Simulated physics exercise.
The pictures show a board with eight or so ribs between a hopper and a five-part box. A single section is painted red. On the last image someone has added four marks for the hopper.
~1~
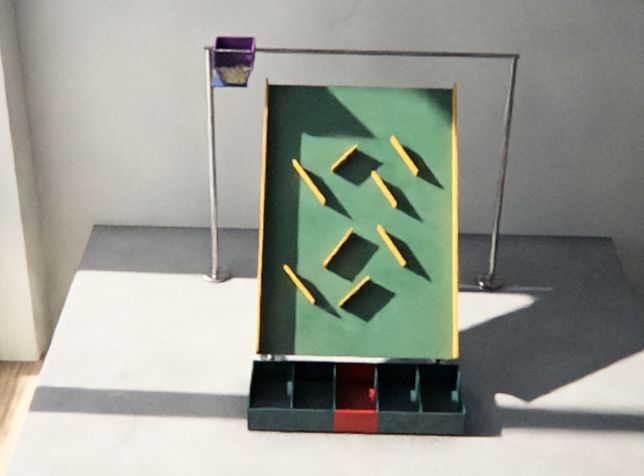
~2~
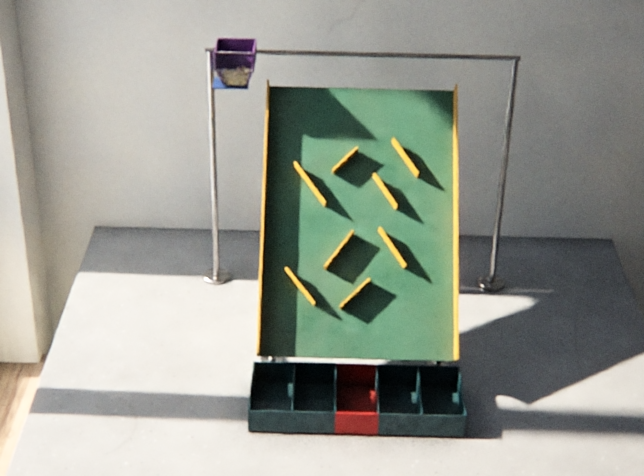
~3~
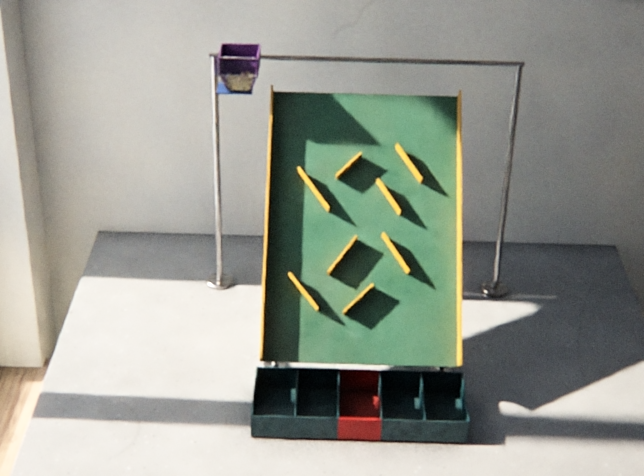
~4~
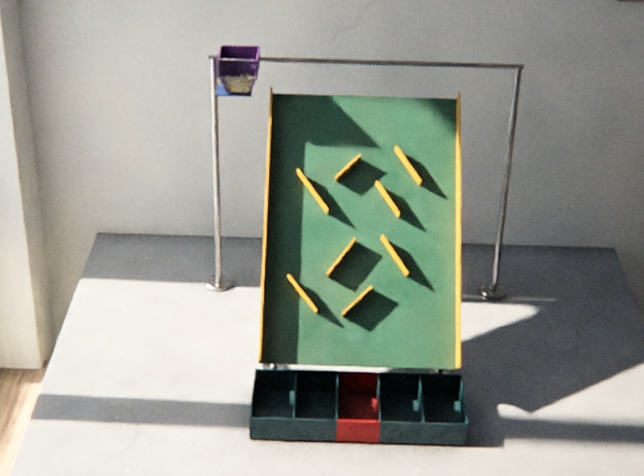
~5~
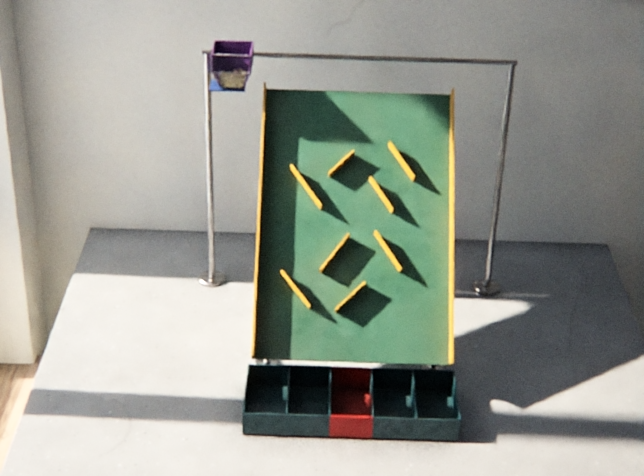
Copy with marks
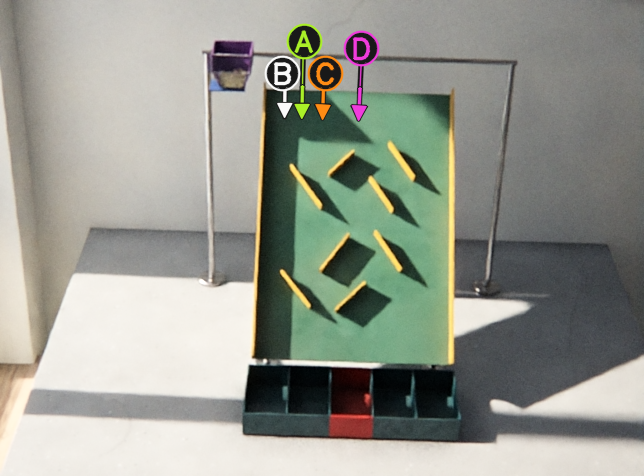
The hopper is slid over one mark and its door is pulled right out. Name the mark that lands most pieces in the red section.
I would pick mark C.
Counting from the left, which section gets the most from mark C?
It is the third one.
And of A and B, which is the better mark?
It is A.
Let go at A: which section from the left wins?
It is the third one.
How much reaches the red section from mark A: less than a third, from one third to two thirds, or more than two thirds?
It is from one third to two thirds.
On the marked copy, mark A meets the board at (301, 113); mark B meets the board at (284, 112); mark C meets the board at (322, 113); mark D meets the board at (358, 115).
Choosing A, close to a third in the red section, close to half in other sections, only a few outside the box.
Choosing B, close to a quarter in the red section, close to half in other sections, close to a quarter outside the box.
Choosing C, close to two thirds in the red section, close to a third in other sections.
Choosing D, close to a third in the red section, close to two thirds in other sections, only a few outside the box.
